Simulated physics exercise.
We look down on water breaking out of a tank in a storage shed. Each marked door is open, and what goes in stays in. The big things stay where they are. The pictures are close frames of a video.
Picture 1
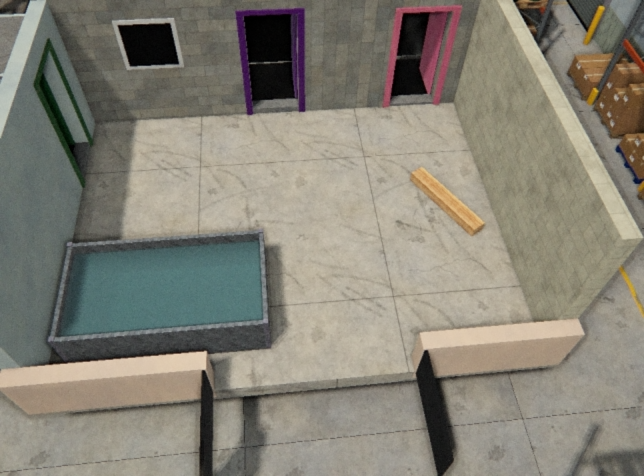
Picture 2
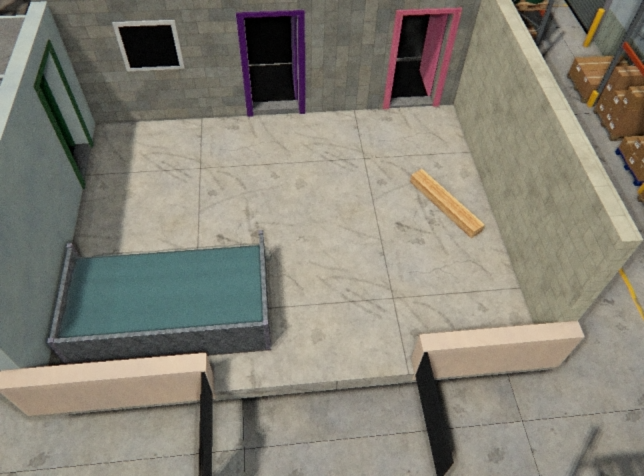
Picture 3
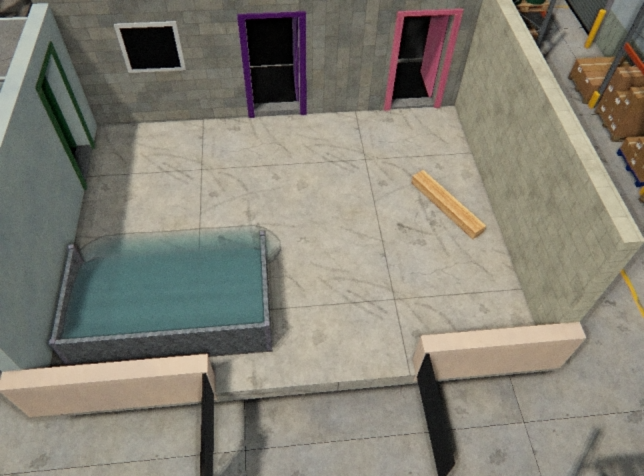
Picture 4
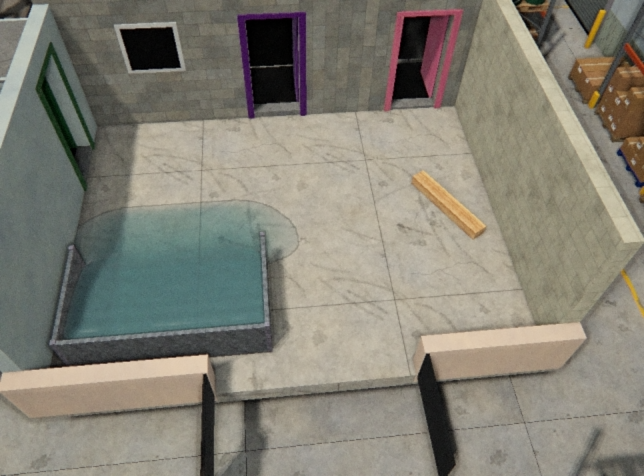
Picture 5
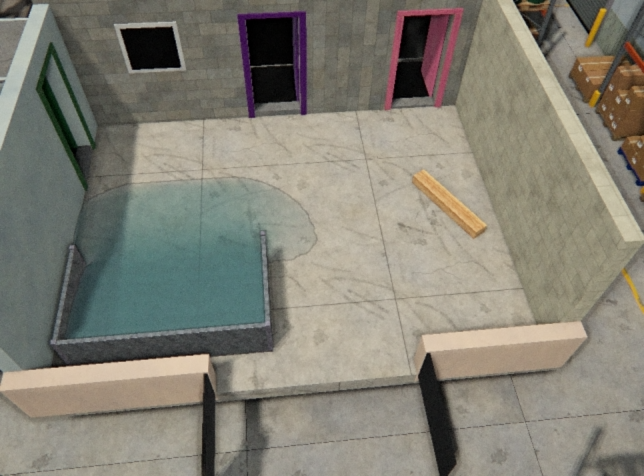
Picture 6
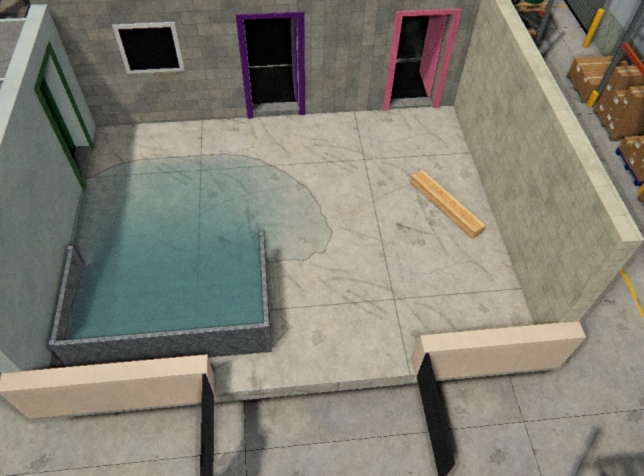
In a storage shed, water pours from a tank's far side and spreads across the floor.
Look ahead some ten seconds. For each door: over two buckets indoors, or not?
The pink door floods; the purple door floods; the green door floods.
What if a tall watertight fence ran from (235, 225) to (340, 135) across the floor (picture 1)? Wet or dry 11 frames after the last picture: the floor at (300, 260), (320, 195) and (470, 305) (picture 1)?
As listed: Not flooded, covered, no water.
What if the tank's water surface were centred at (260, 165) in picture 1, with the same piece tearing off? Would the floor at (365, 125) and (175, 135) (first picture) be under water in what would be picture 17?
In turn: Covered, flooded.
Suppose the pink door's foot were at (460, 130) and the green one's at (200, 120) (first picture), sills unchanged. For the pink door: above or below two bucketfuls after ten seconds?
One by one: Pink floods.
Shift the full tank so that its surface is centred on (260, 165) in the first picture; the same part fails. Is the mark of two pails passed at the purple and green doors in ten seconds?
In short: The purple door takes more; the green door takes more.
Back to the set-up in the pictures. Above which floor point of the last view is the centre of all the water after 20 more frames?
Around (223, 181).
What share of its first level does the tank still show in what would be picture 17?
Some 22 per cent.
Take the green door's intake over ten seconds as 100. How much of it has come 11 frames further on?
Roughly 0 per cent.
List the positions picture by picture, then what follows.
The first frame shows still water in the water tank at (165, 285).
In the second frame, the front is at a hidden place, out from the gap on the water tank's far side.
In the third frame, water pours out on the water tank's far side and has run to a hidden place.
In the fourth frame, the front is at (78, 232), out from the gap on the water tank's far side.
In the fifth frame, the front is at (294, 205), out from the gap on the water tank's far side.
In the sixth frame, water pours out on the water tank's far side and has run to (101, 175).
A moment on, water covers 45 % of the floor; the pink door not reached, the purple door wet at the sill, nothing in, the green door wet at the sill, nothing in.
Next, water covers 50 % of the floor; the pink door not reached, the purple door over two buckets in, the green door wet at the sill, nothing in.
Then, water covers 55 % of the floor; the pink door wet at the sill, nothing in, the purple door over two buckets in, the green door over two buckets in.
Later, water covers 85 % of the floor; the pink door over two buckets in, the purple door over two buckets in, the green door far over two buckets in.
In the end, water covers 100 % of the floor; the pink door far over two buckets in, the purple door over two buckets in, the green door far over two buckets in.
